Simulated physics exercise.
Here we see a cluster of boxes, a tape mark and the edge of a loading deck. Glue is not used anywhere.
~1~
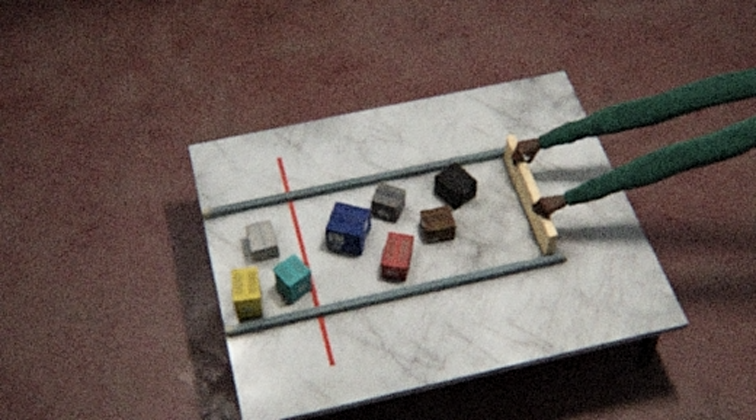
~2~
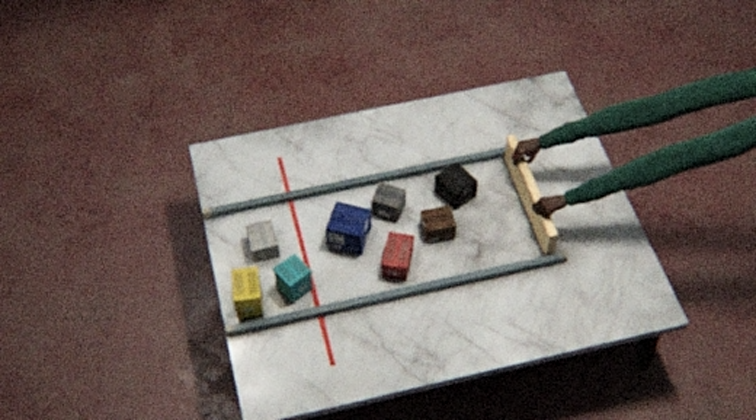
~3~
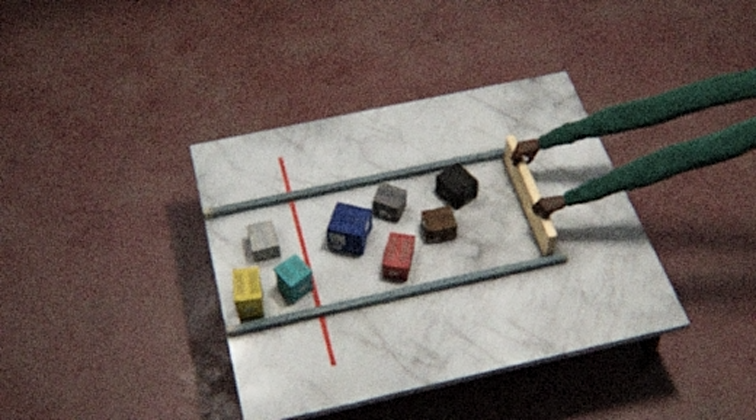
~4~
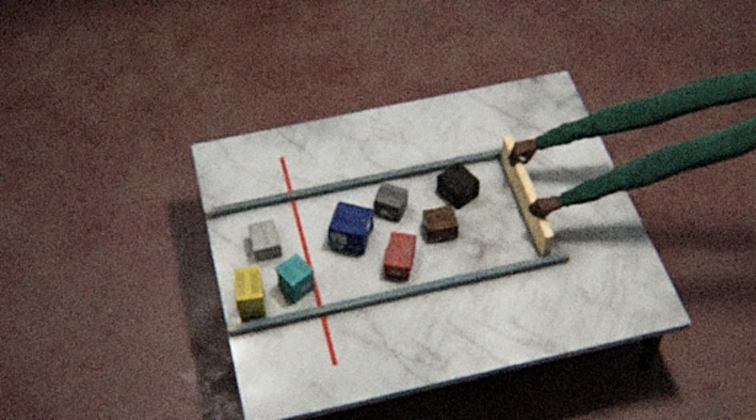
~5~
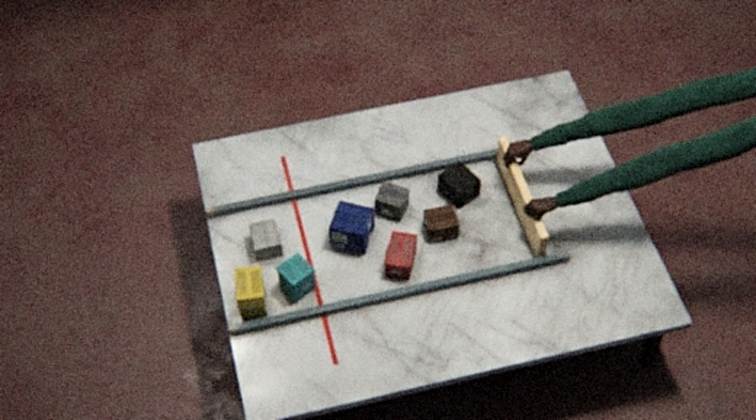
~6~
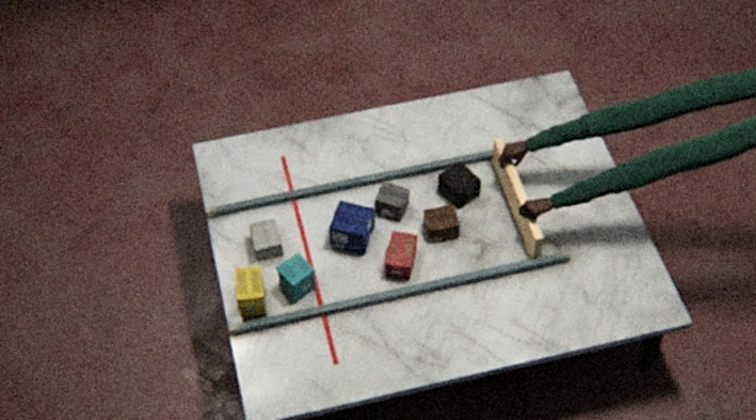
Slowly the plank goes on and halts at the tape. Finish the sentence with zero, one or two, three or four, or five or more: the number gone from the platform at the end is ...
The number gone from the platform at the end is zero.
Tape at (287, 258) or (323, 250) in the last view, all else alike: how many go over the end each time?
First try 1, second try 0.
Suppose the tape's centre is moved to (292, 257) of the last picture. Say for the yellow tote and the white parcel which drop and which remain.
Per object: Yellow tote stays; white parcel goes.
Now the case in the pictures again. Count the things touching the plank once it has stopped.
Tally at the end: 3.
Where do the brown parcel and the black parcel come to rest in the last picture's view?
The one named first is at (291, 246), the next at (285, 217).
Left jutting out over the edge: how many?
Tally: 1.
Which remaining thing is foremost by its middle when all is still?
Nearest at the end: The white parcel.
Early on, none off yet; yellow tote at rest near (251, 292); white parcel at rest near (266, 240); turquoise tote at rest near (297, 278).
Finally, the number that fall off is zero.
